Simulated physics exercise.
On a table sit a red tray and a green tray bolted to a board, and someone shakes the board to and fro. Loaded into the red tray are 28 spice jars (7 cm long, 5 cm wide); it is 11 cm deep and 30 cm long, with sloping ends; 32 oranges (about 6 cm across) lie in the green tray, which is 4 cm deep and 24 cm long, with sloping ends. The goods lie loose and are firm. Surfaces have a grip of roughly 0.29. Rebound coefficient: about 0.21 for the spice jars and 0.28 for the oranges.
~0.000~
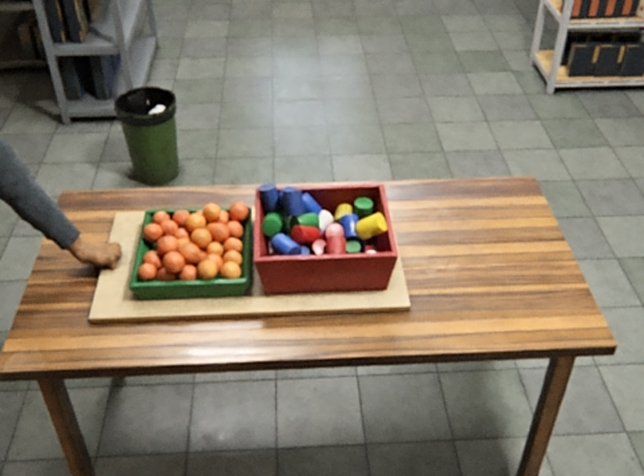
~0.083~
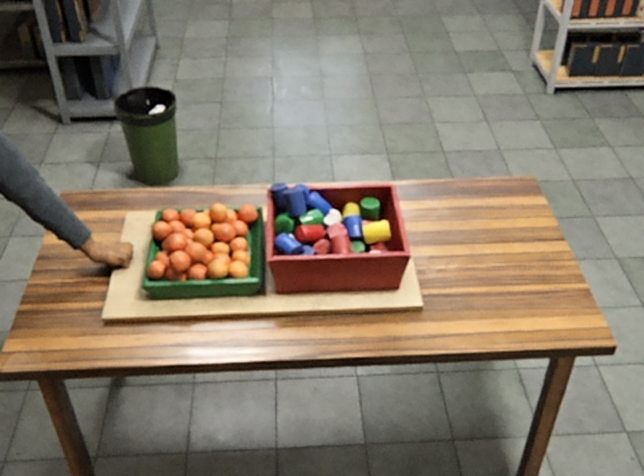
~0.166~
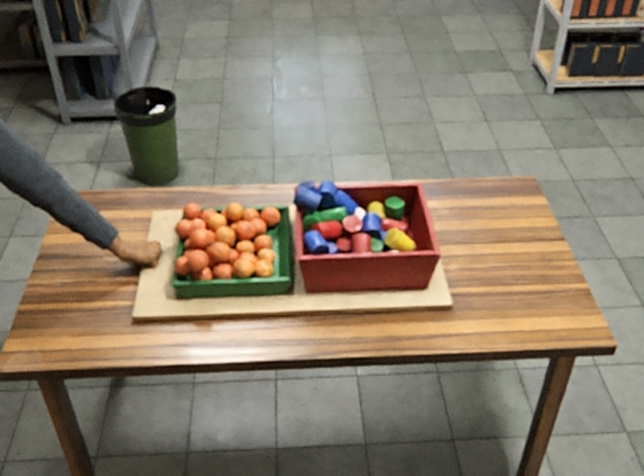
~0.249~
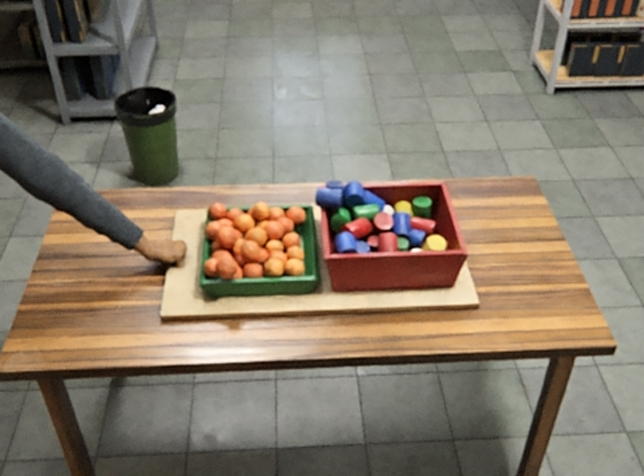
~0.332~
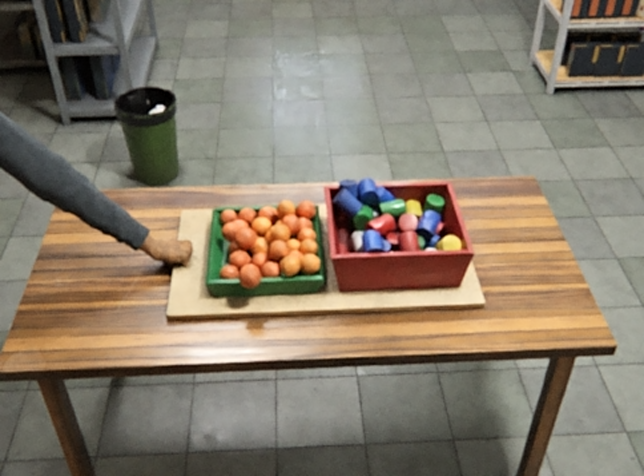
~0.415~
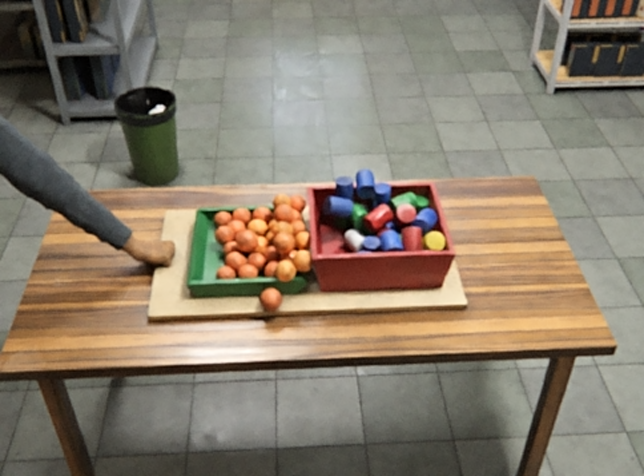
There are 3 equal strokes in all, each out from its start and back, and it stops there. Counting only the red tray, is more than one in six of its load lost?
No. It spills not even a sixth of its load.
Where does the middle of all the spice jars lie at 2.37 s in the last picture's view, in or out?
Around (310, 241) in pixels.
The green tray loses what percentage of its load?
Green tray: 45% lost.
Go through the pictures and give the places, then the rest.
In the first picture (each is followed by its nearest rim corner in this view), red tray, (259, 259); green tray, (133, 285); shifted 0 cm; none out.
The second picture shows red tray, (272, 258); green tray, (146, 284); shifted 3 cm.
The third picture shows red tray, (302, 257); green tray, (176, 283); shifted 11 cm.
The fourth picture shows red tray, (330, 256); green tray, (203, 282); shifted 18 cm.
The fifth picture shows red tray, (336, 256); green tray, (209, 282); shifted 20 cm; 1 out, the lowest orange at (250, 278).
The sixth picture shows red tray, (317, 257); green tray, (191, 282); shifted 15 cm; 1 out, the lowest orange at (271, 300).
After 0.73 s, red tray 28 in, 0 out and green tray 29 in, 3 out.
After 1.12 s, red tray 27 in, 1 out and green tray 23 in, 9 out.
After 1.66 s, red tray 27 in, 1 out and green tray 17 in, 15 out.
When it is over (at 2.37 s), red tray 27 in, 1 out and green tray 17 in, 15 out. Asked share, 1 of 28, 4 per cent.
